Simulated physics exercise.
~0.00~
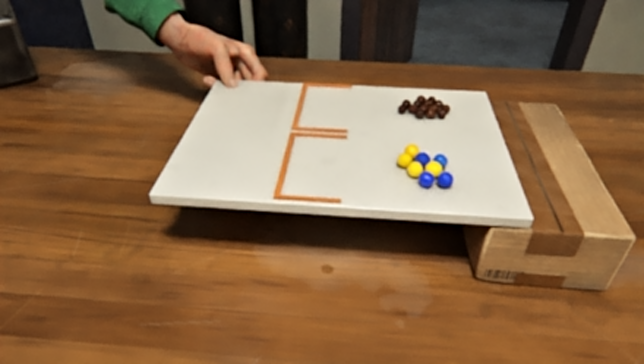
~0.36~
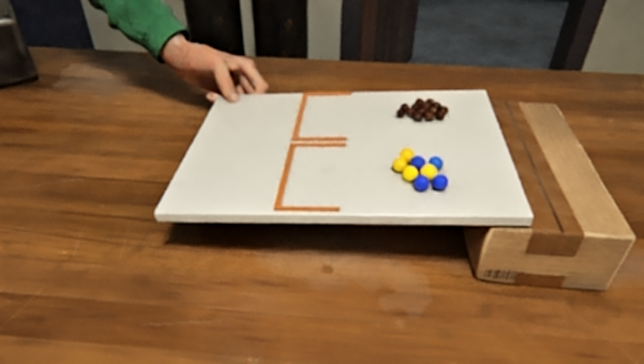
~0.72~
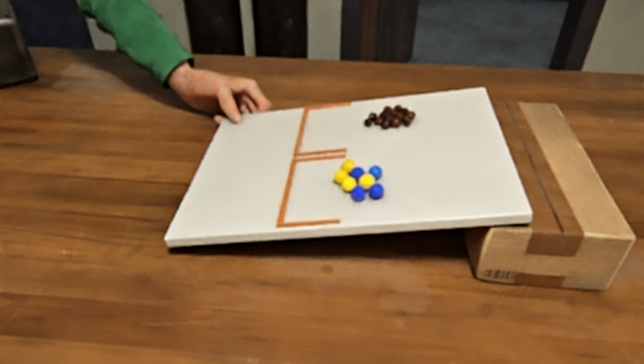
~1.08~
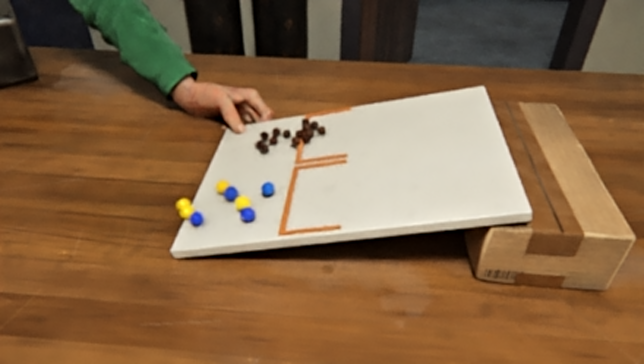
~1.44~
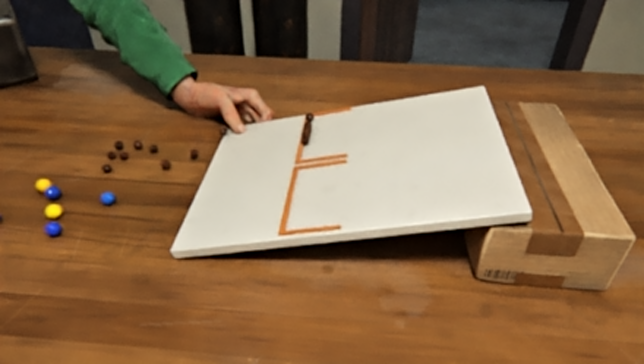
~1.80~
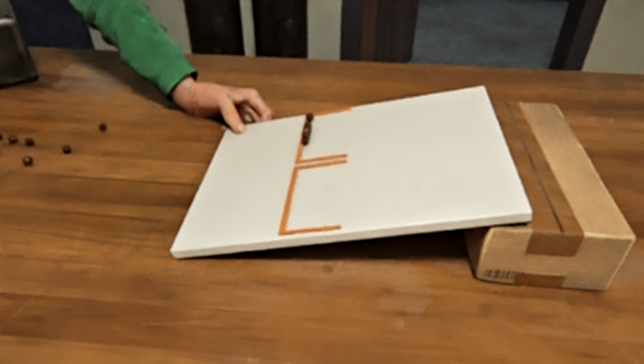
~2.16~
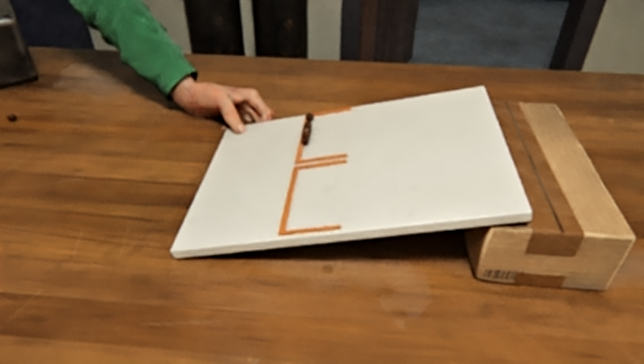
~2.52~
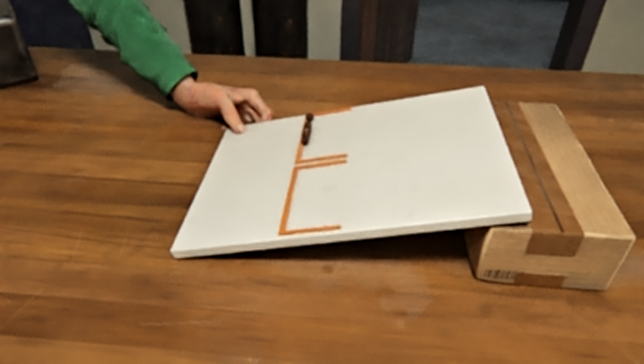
Yellow and blue balls and a bunch of brown ones rolled left down a white board as a hand lowered its end; the colorful ones all crossed the orange fence and left the table, while a few brown ones stayed caught against it.
